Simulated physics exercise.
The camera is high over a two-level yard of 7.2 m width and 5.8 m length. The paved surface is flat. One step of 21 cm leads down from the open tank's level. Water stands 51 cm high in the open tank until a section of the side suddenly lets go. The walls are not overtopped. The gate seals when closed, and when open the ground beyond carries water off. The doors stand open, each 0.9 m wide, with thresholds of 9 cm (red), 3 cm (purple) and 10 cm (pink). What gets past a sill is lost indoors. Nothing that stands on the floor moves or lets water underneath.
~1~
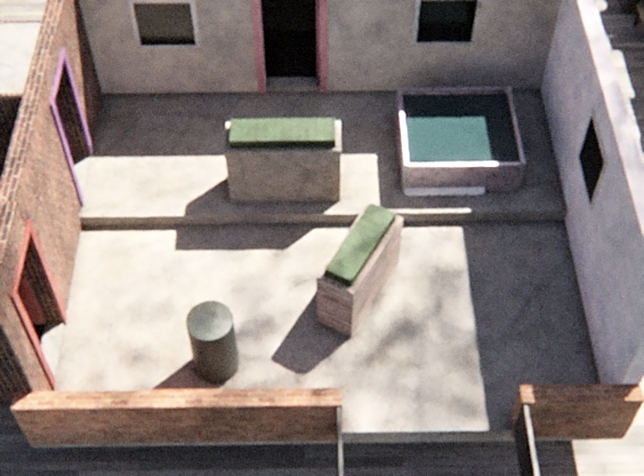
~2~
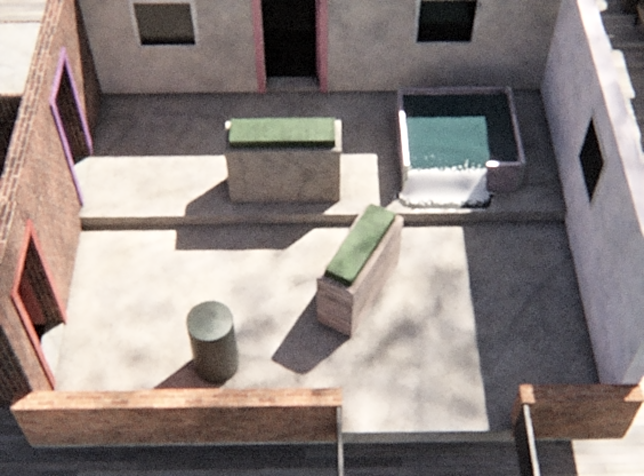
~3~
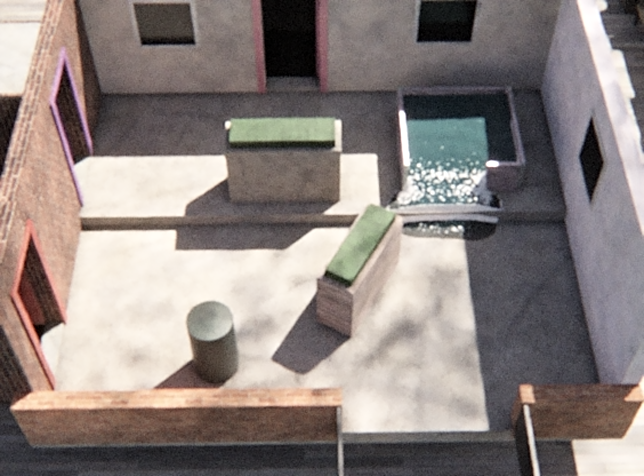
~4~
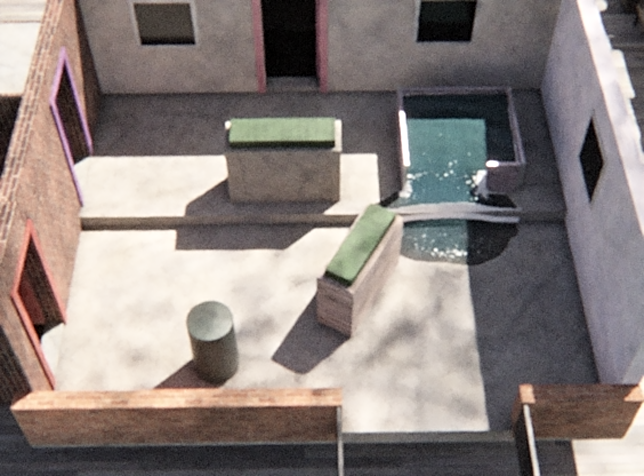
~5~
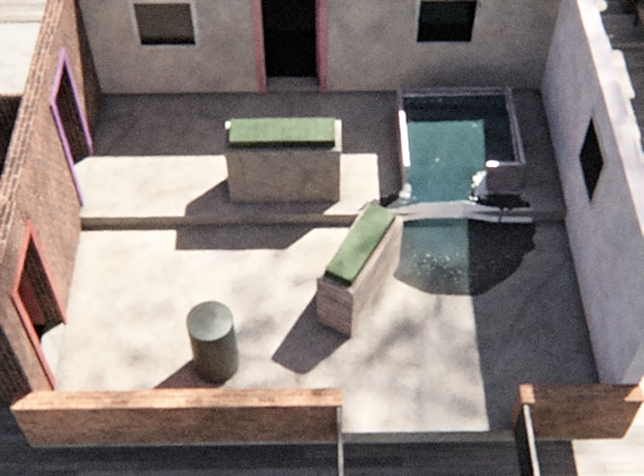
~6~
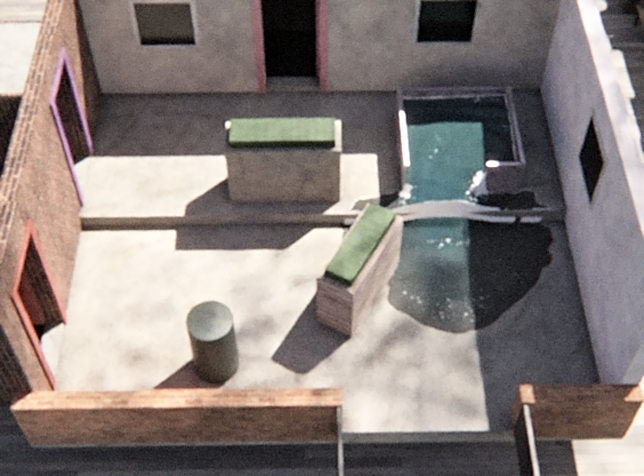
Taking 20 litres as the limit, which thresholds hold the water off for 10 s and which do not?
The water let in: At the red door it stays under the limit; at the purple door it does not reach the limit; at the pink door it does not reach the limit.
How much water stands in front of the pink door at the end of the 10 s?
Roughly 0.0 cm deep.
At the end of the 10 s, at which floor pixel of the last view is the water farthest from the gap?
At about (49, 419).
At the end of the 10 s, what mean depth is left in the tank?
About 4 cm.
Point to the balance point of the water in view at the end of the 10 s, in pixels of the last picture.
Around (381, 288).
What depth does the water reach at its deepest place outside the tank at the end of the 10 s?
About 4 cm.
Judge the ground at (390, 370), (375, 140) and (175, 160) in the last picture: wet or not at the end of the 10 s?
In that order: Wet, not reached, still dry.
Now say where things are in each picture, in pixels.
In the first picture, still water, 51 cm deep, in the open tank at (459, 129).
In the second picture, the front is at (403, 202), 0.7 m from the gap at (445, 181); 0.3 m2 of floor is under water; 51 cm left at the back of the open tank.
In the third picture, water pours out at (445, 183) and has run 0.9 m, to (481, 235); deepest outside 27 cm, 51 cm at the open tank's back.
In the fourth picture, the front is at (477, 261), 1.3 m from the gap at (445, 183); 1.7 m2 of floor is under water; 50 cm left at the back of the open tank.
In the fifth picture, water pours out at (445, 183) and has run 1.7 m, to (480, 288); deepest outside 27 cm, 45 cm at the open tank's back.
In the sixth picture, the front is at (451, 327), 2.3 m from the gap at (445, 183); 3.9 m2 of floor is under water; 43 cm left at the back of the open tank.
A moment later water covers 25 % of the floor and is deepest (24 cm) near (398, 258); red door not reached, purple door not reached, pink door not reached.
Soon after water covers 30 % of the floor and is deepest (31 cm) near (604, 411); red door not reached, purple door not reached, pink door not reached.
Next water covers 35 % of the floor and is deepest (14 cm) near (504, 388); red door not reached, purple door not reached, pink door not reached.
Later on water covers 40 % of the floor and is deepest (8 cm) near (564, 227); red door 1 cm at the sill, 0 L in, purple door not reached, pink door not reached.
At the end water covers 50 % of the floor and is deepest (4 cm) near (556, 247); red door 2 cm at the sill, 0 L in, purple door not reached, pink door not reached.
